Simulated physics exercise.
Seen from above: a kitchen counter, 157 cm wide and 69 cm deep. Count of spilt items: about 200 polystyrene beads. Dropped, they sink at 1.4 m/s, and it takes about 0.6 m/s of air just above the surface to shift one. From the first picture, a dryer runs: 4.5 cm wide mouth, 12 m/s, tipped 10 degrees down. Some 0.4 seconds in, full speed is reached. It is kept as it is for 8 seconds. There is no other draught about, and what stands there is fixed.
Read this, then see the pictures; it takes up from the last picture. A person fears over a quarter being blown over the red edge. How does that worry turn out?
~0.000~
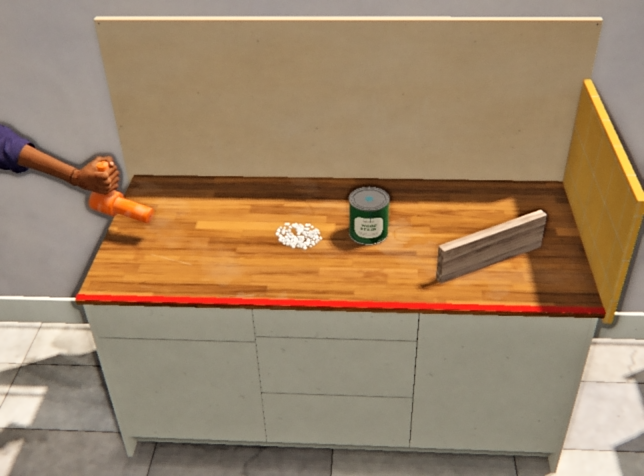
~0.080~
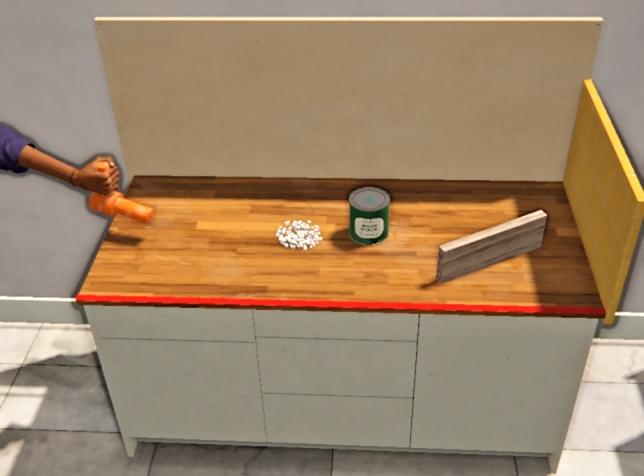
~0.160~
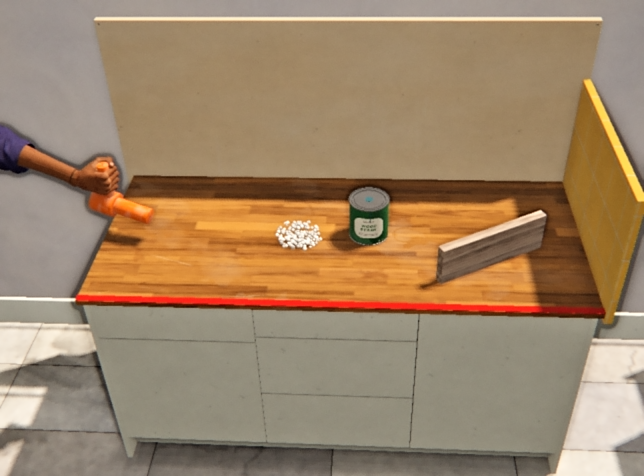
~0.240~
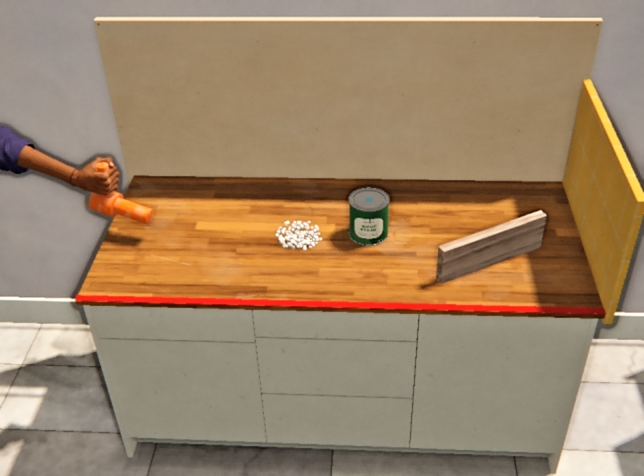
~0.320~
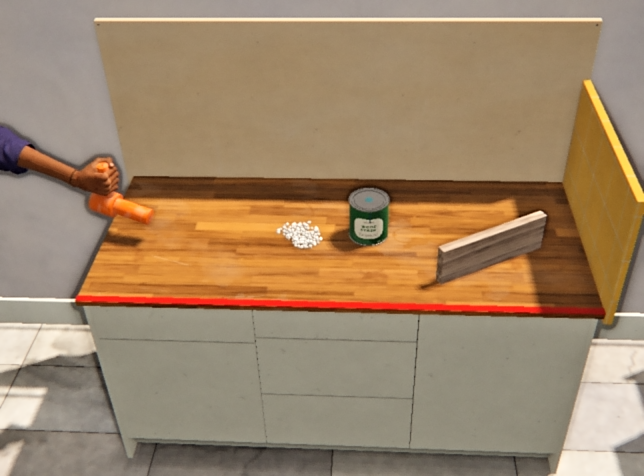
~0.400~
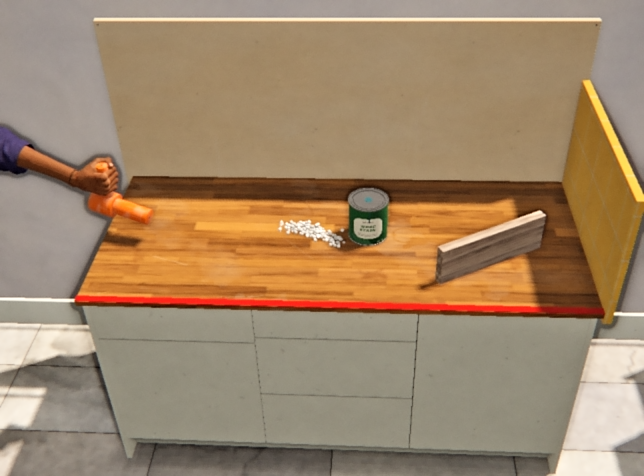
It does not come true.
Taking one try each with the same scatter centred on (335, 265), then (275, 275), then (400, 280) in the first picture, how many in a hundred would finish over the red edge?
Roughly 40 %, then 100 %, then 70 %.
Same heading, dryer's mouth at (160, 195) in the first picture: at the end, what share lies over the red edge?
I'd put it at around 50 per cent.
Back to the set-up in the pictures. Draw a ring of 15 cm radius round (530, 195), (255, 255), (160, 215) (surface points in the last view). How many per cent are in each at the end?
In order: About 30 %, then 0 %, then 0 %.
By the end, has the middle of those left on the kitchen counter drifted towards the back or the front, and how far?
Drift: Rearward direction, about 30 cm.
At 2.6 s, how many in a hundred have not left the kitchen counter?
I'd estimate about 100 per cent.
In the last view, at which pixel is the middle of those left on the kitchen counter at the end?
It lands close to (452, 185) in the last picture.
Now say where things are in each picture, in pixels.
In the first picture, the middle of the polystyrene beads is near (299, 238), none has stirred yet and the mouth of the dryer is at (150, 216).
In the second picture, the middle of the polystyrene beads is near (299, 237), none has stirred yet and the red edge is centred on (335, 307).
In the third picture, the middle of the polystyrene beads is near (298, 235), none has stirred yet, the top of a tin is at (369, 199) and the top of a board is at (494, 230).
In the fourth picture, the middle of the polystyrene beads is near (298, 236) and none has stirred yet.
In the fifth picture, the middle of the polystyrene beads is near (299, 235), the farthest in sight from the dryer is at (320, 240) and about 20 % have left their places.
In the sixth picture, the middle of the polystyrene beads is near (312, 230), the farthest in sight from the dryer is at (344, 243) and about 65 % have left their places.
After 1.6 s, 98 % are on the move or not yet settled, 0 % are over the red edge; the middle of those still in play is near (405, 198).
After 2.6 s, 94 % are on the move or not yet settled, 0 % are over the red edge; the middle of those still in play is near (449, 185).
After 4.4 s, 86 % are on the move or not yet settled, 0 % are over the red edge; the middle of those still in play is near (451, 185).
After 8.0 s, at the end, 0 % are over the red edge; the middle of those still in play is near (452, 185).
